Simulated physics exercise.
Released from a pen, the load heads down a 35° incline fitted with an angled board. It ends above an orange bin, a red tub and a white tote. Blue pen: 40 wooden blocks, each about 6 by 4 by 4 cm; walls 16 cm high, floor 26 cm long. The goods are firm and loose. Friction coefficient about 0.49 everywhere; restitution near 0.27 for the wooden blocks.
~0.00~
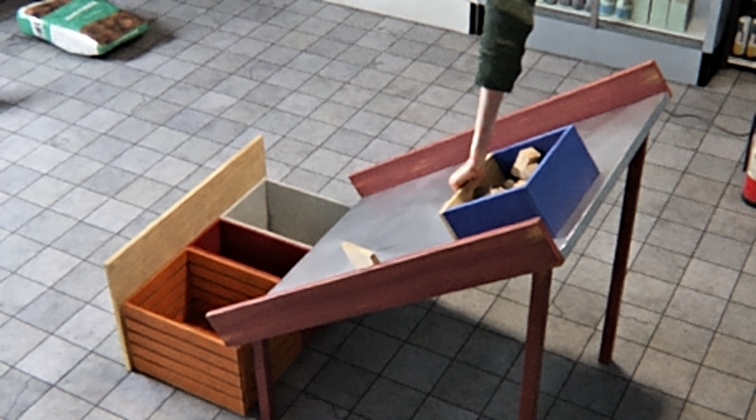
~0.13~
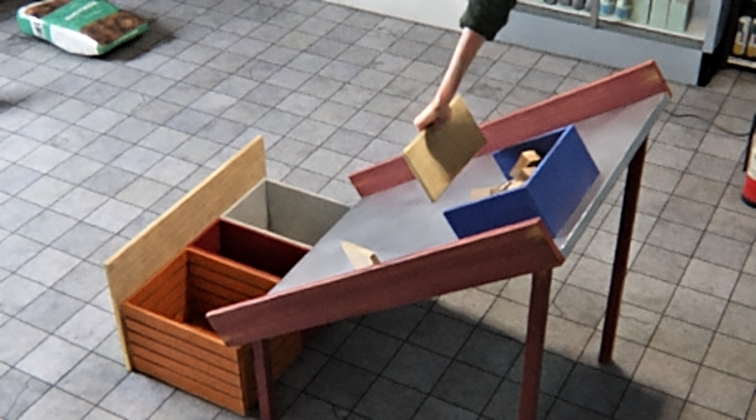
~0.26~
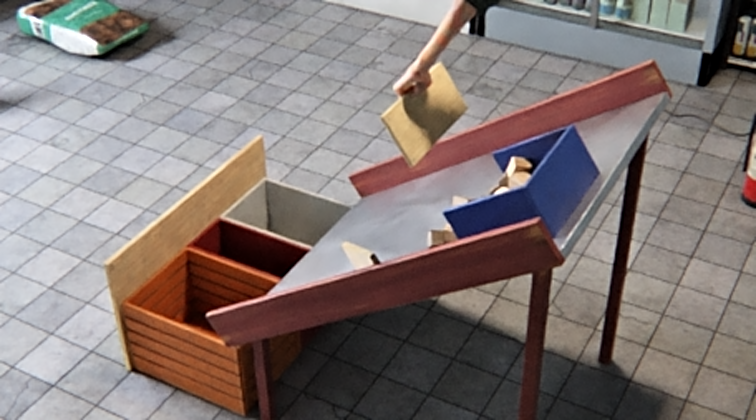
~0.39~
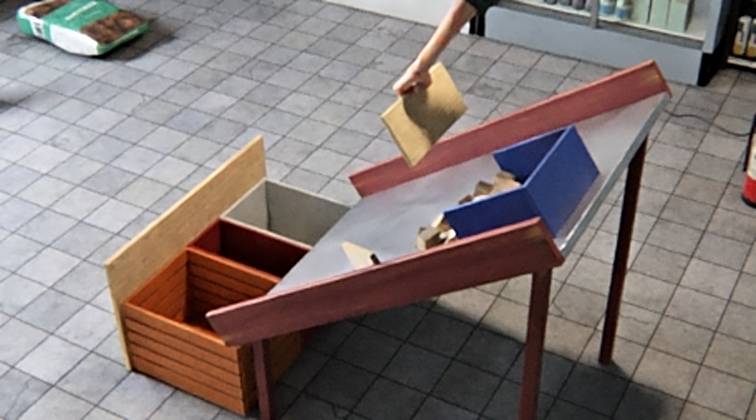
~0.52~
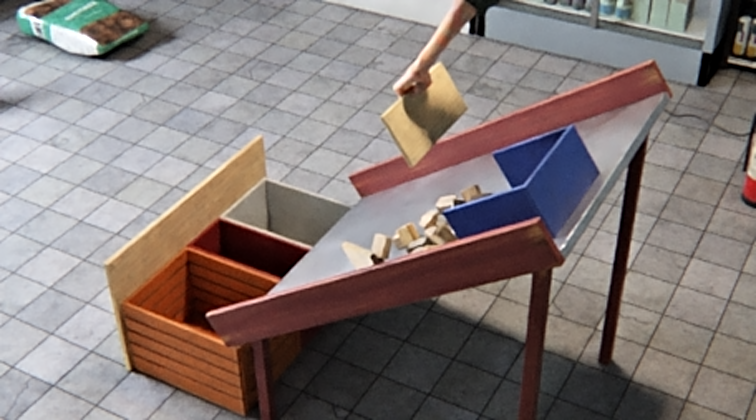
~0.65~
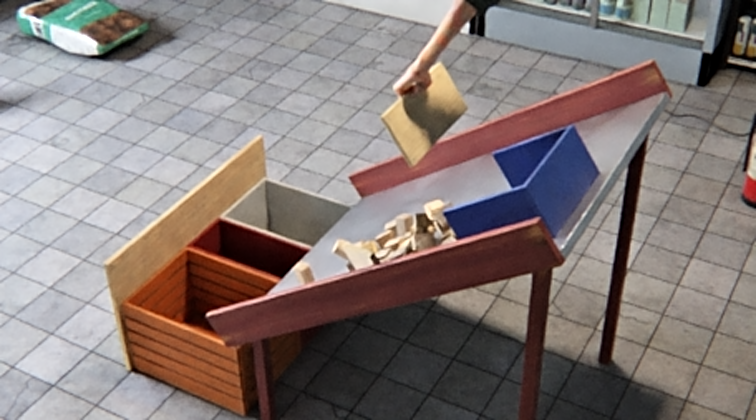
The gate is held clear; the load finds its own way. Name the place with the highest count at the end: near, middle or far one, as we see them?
It is the orange bin, the nearest one.
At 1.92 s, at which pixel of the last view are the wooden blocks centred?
At about (208, 324).
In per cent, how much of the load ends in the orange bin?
Some 60 per cent of them.
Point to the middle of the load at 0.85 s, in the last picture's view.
At about (381, 250).
After 0.85 s, 1 in the orange bin and 39 on the slope.
After 1.11 s, 9 in the orange bin, 3 in the red tub, 25 on the slope and 3 in the air.
After 1.46 s, 21 in the orange bin, 11 in the red tub, 7 on the slope and 1 in the air.
Final count (at 1.92 s), 25 in the orange bin, 13 in the red tub and 2 on the slope.
